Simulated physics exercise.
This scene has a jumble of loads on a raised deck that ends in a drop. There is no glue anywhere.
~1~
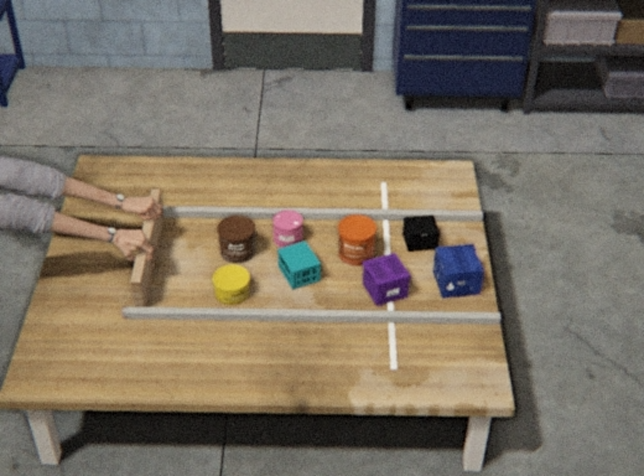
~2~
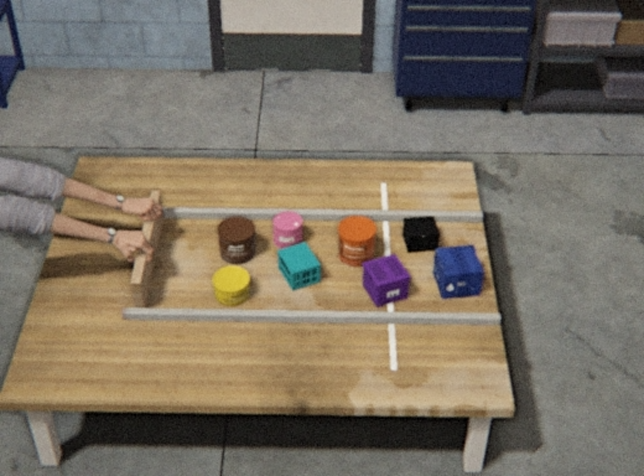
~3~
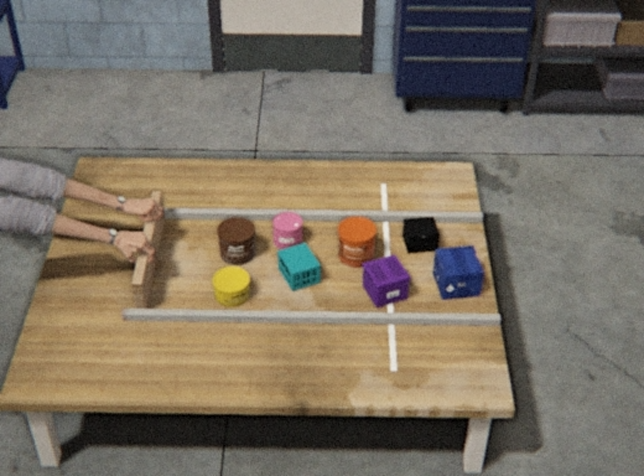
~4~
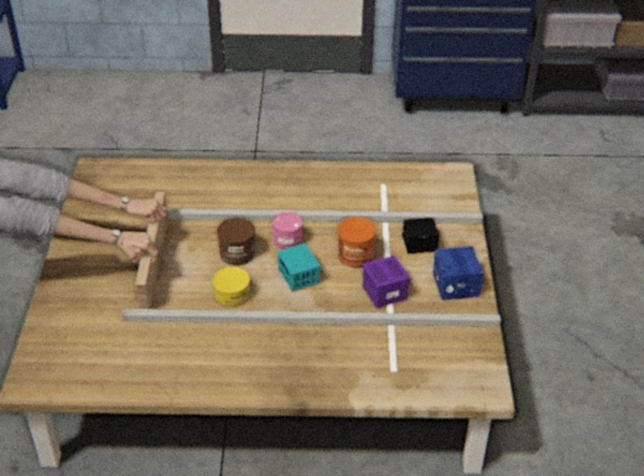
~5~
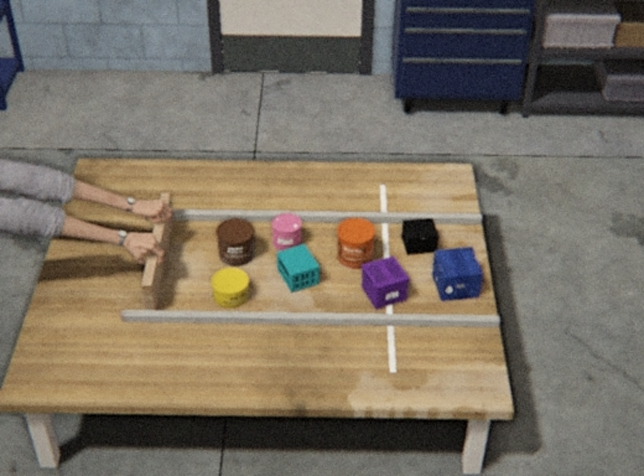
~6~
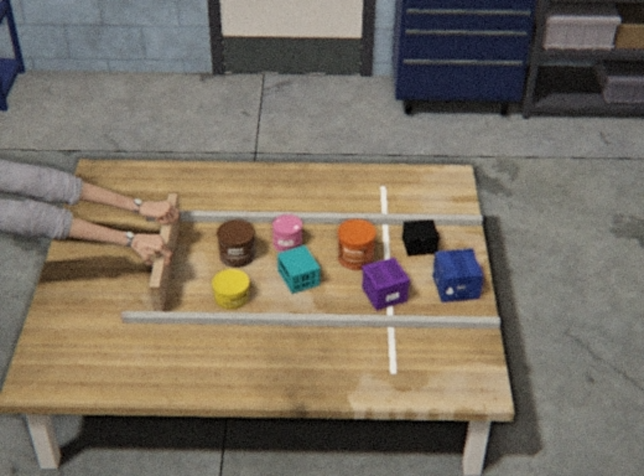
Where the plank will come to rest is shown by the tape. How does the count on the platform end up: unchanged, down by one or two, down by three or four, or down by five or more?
It ends unchanged.
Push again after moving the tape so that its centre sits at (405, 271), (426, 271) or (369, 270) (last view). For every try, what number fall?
Counts per try, in order: 0 / 1 / 0.
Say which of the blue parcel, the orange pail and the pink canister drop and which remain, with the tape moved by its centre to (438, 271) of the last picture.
Result - blue parcel: Drops; orange pail: Drops; pink canister: Remains in place.
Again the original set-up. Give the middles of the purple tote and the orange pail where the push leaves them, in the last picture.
Approximately (449, 294) for one, approximately (443, 246) for the other.
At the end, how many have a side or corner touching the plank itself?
3 of them.
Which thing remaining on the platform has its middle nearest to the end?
It's the blue parcel that is foremost.
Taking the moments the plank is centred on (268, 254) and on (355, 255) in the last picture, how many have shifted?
The first number is 4, the next one 7.
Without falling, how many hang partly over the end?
1.
Soon after, none off yet; blue parcel at rest near (458, 276); black crate at rest near (420, 238); purple tote at rest near (385, 285).
Then, none off yet; blue parcel at rest near (458, 276); black crate at rest near (420, 238); purple tote moving near (388, 286).
At rest, the number that fall off is zero.
